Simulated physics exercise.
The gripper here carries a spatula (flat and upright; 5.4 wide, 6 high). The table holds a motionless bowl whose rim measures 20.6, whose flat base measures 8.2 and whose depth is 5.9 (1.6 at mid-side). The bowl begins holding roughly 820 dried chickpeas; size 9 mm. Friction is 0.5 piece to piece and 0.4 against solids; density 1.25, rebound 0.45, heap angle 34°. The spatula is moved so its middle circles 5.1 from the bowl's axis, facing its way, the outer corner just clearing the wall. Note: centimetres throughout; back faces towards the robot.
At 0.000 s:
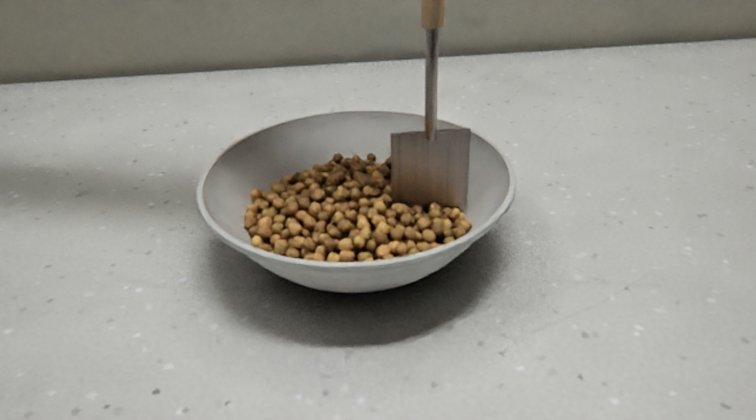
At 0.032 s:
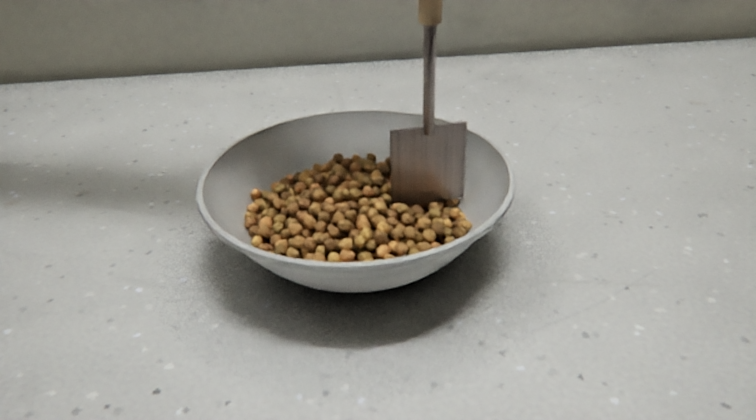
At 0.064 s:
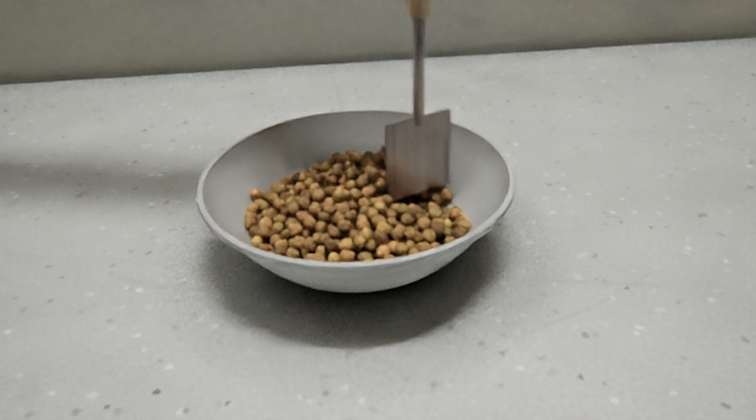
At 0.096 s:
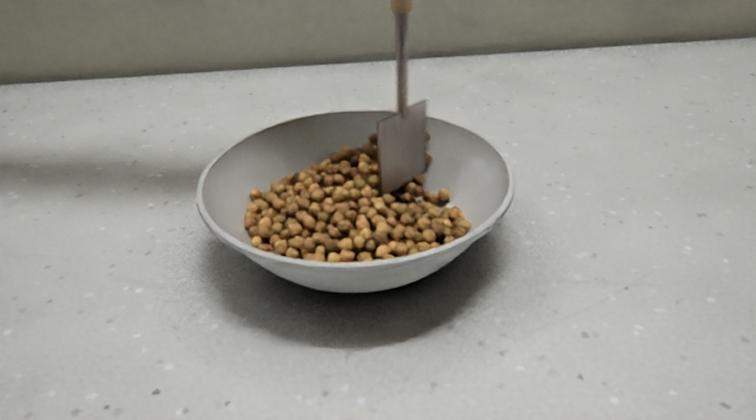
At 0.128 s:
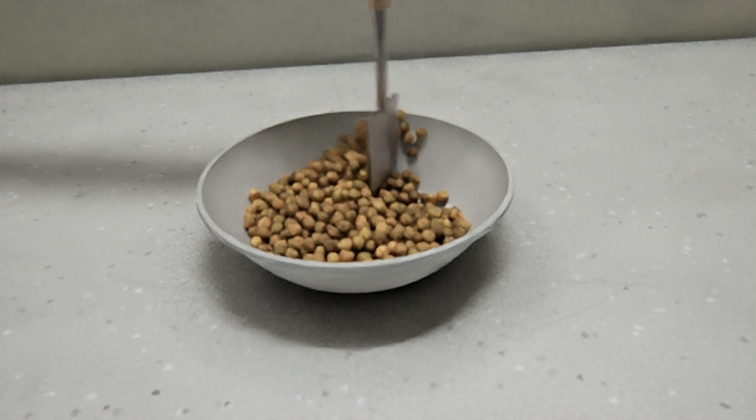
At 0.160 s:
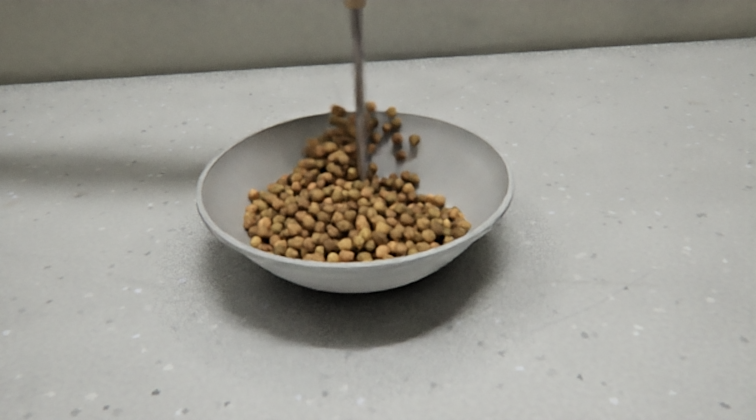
To begin with, a flat metal spatula with a wooden handle stands upright among brown chickpeas at the right side of a grey bowl. It sweeps leftward along the back, turning until its blade is edge-on, while chickpeas pile up the rear wall and the bowl stays still.
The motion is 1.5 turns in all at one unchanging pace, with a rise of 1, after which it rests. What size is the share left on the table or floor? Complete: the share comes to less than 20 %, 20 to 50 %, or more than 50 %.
The share comes to less than 20 %.
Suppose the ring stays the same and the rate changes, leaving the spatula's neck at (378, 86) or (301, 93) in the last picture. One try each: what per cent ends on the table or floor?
First try: About 5 %; second try: About 25 %.
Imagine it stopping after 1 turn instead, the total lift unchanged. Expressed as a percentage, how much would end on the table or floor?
About 10 per cent.
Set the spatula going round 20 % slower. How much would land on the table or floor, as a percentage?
10 per cent.
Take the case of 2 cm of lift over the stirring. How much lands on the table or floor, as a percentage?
Around 10 %.
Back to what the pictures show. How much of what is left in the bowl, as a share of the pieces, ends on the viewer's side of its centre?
I'd say around 45 per cent.
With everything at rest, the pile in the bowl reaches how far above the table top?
Roughly 5.5 cm.
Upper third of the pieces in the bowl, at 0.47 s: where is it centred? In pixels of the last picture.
Somewhere around (368, 241) in the last view.
After 0.47 s, 260° round, highest piece 9 above the table; 768 in the bowl, 33 on the table or floor, 24 in flight or on the tool.
After 0.78 s, 79° round, highest piece 8 above the table; 716 in the bowl, 101 on the table or floor, 8 in flight or on the tool.
After 1.14 s, 180° round, highest piece 6 above the table; 708 in the bowl, 117 on the table or floor.
After 1.84 s, 180° round, highest piece 6 above the table; 708 in the bowl, 117 on the table or floor.
In the end, 708 in the bowl, 117 on the table or floor. That is 14 % on the table or floor.
